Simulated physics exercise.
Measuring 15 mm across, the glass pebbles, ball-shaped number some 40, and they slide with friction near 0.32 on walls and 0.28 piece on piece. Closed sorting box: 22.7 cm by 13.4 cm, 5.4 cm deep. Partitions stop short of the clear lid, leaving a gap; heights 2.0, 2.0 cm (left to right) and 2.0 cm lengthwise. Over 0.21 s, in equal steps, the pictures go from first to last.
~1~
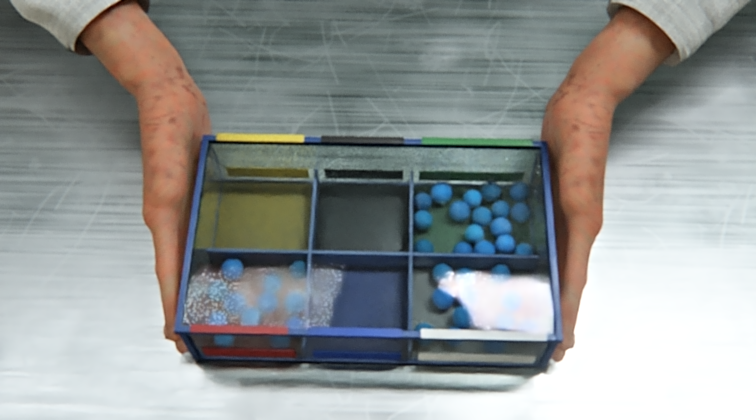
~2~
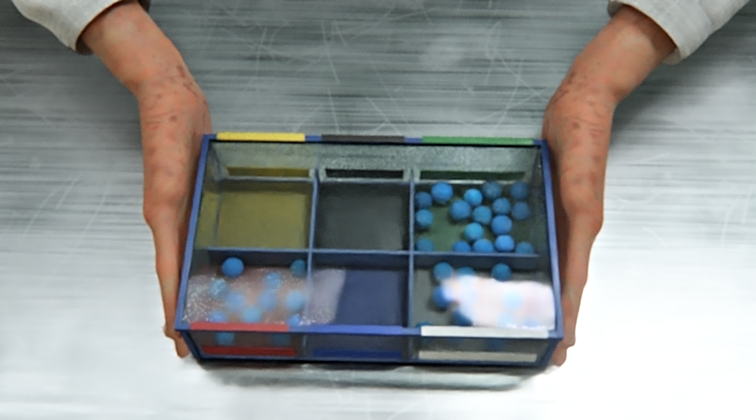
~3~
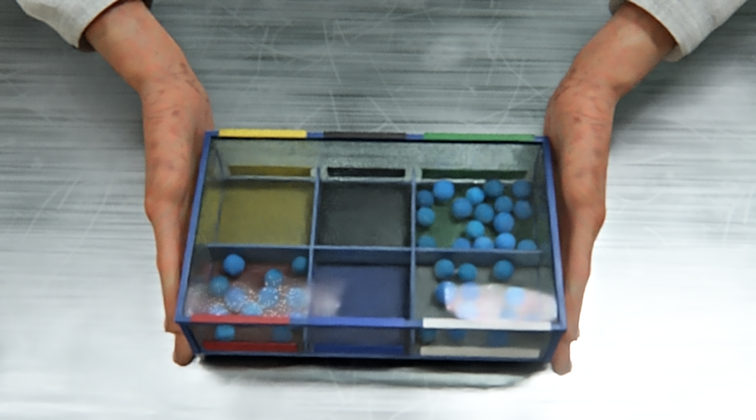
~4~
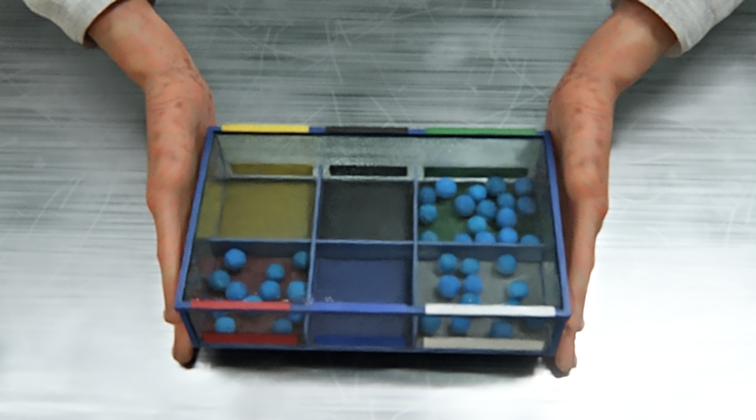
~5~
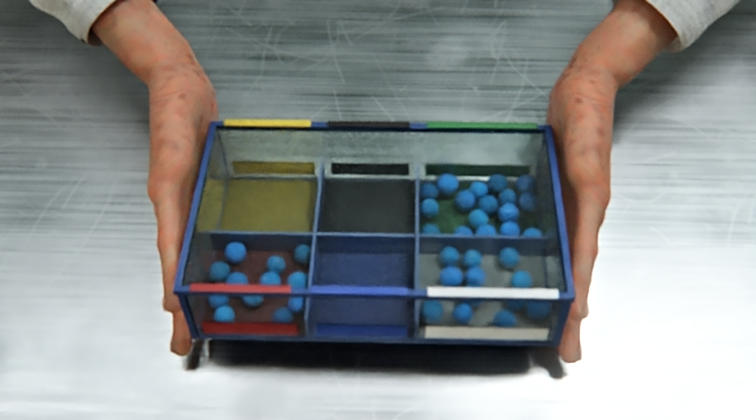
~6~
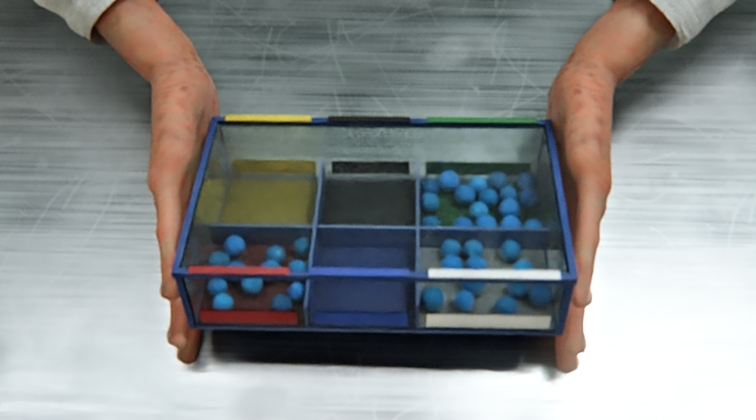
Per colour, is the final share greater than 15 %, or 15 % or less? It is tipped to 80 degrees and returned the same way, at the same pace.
Red compartment: It'll probably finish past fifteen percent of the pieces; blue compartment: It'll probably finish at or short of fifteen percent of the pieces; green compartment: It'll probably finish past fifteen percent of the pieces; yellow compartment: It'll probably finish at or short of fifteen percent of the pieces; white compartment: It'll probably finish past fifteen percent of the pieces; black compartment: It'll probably finish at or short of fifteen percent of the pieces.
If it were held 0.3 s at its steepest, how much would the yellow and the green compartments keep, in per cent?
Result - yellow: 5 %, green: 50 %.
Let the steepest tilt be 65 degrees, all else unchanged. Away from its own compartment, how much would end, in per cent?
Some 0 per cent.
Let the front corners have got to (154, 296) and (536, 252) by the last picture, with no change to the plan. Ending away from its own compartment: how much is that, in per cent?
That gives some 60 per cent.
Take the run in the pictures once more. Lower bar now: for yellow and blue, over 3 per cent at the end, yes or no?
Note - yellow affirmative, blue negative.
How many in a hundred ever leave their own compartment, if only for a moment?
Close to 15 in a hundred.
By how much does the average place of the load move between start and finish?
Net shift: Approx. 2.5 cm.
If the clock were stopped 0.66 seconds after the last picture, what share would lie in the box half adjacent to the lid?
Around 0 in a hundred, give or take.
Then, 0.66 s after the last picture, tilt 80 degrees; red 30 %, green 40 %, white 30 %.
Then, 1.11 s after the last picture, tilt 34 degrees; red 20 %, green 45 %, yellow 5 %, white 20 %.
Then, 1.63 s after the last picture, tilt 0 degrees; red 20 %, green 45 %, yellow 5 %, white 20 %.
In the end, red 20 %, blue 0 %, green 45 %, yellow 5 %, white 20 %, black 0 %.
